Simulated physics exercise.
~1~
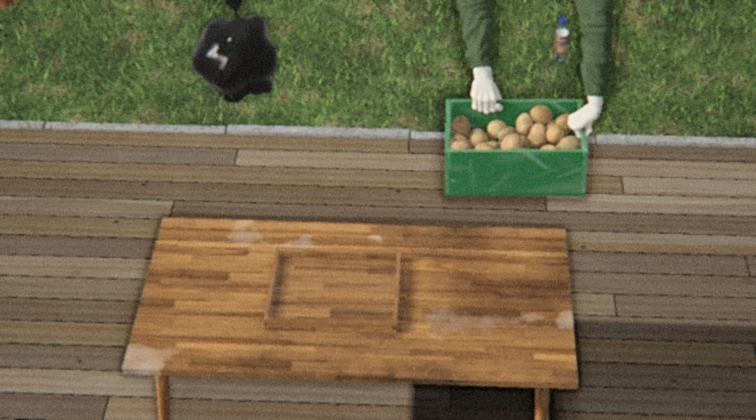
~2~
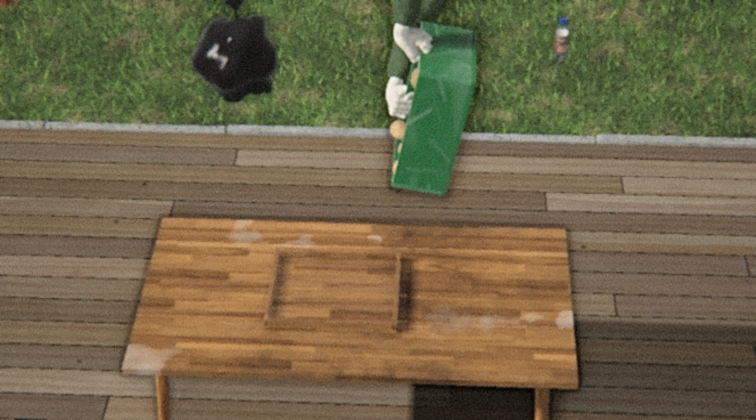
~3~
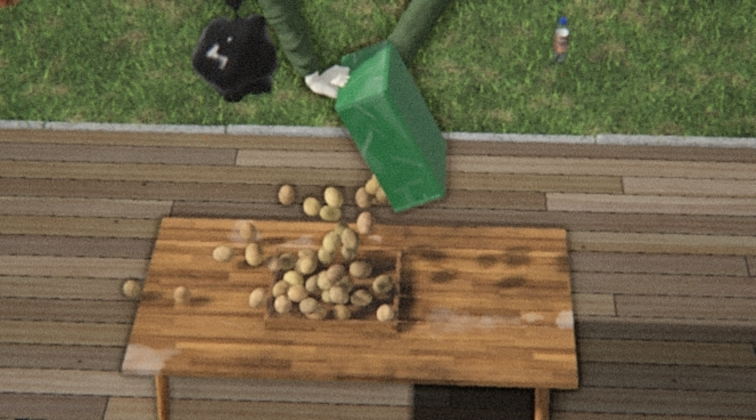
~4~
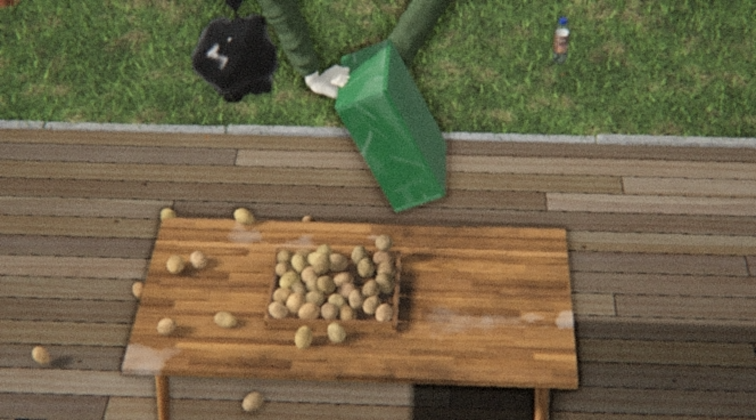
Green crate of potatoes tipped by gloved hands, pouring into a shallow wooden tray on a table, several scattering outside it.
